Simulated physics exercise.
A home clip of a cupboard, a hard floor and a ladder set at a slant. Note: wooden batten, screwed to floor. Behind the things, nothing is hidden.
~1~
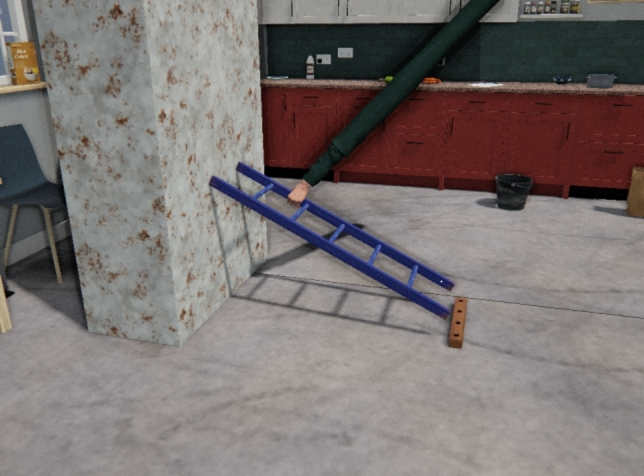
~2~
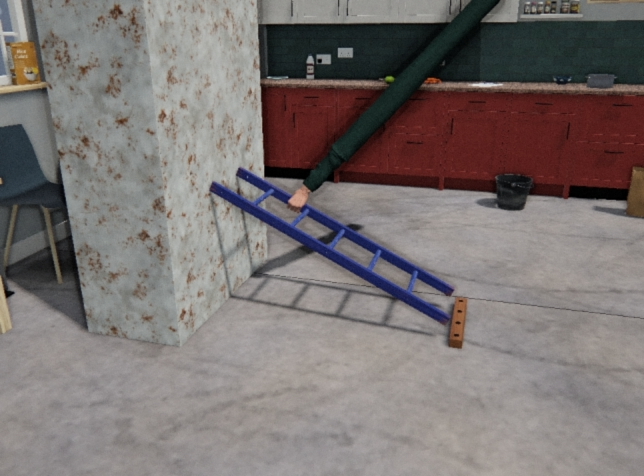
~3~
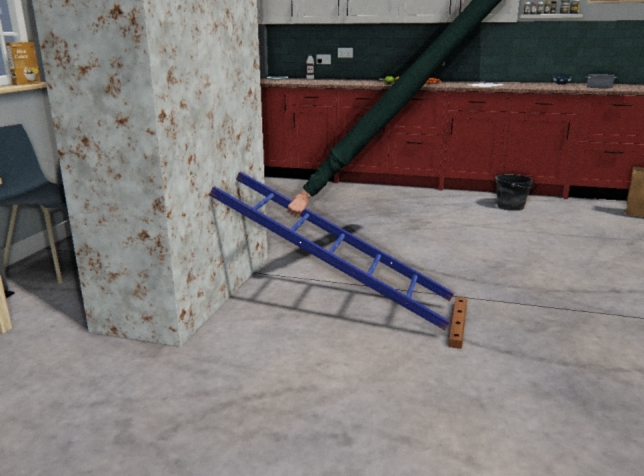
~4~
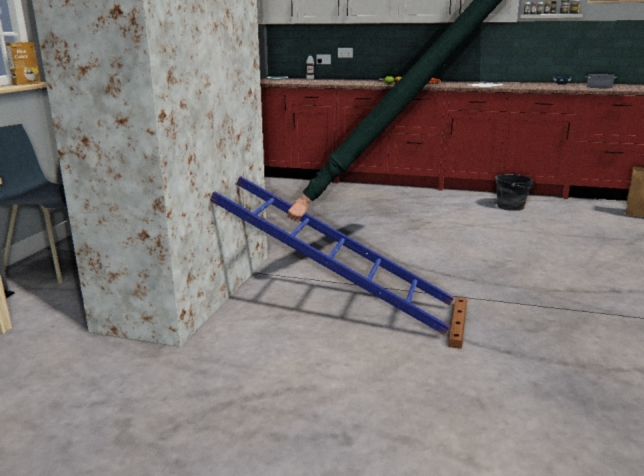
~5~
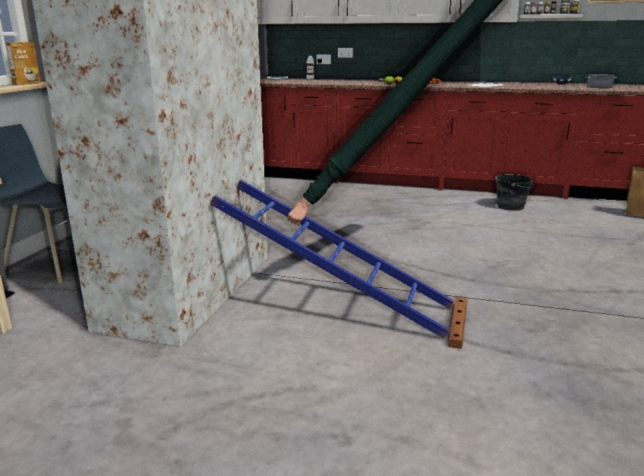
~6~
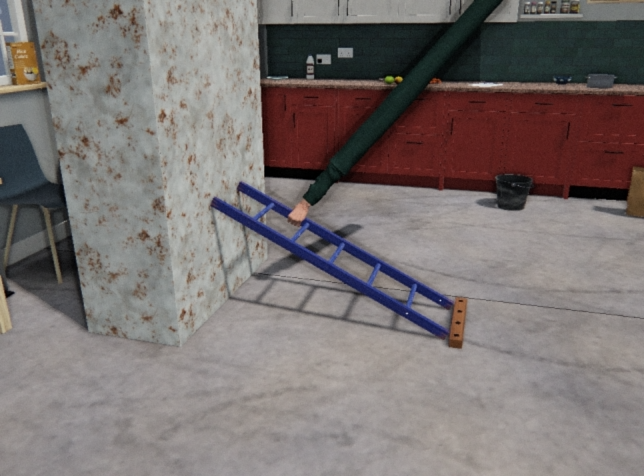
Blue ladder leaning at a slant against a mottled pillar, lowering slightly as a green-sleeved arm holds it, then staying still.
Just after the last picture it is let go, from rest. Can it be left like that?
It stands.
Then, 0.16 s after the last picture, blue ladder at rest near (336, 256).
At rest, the blue ladder stays up, near (336, 256).
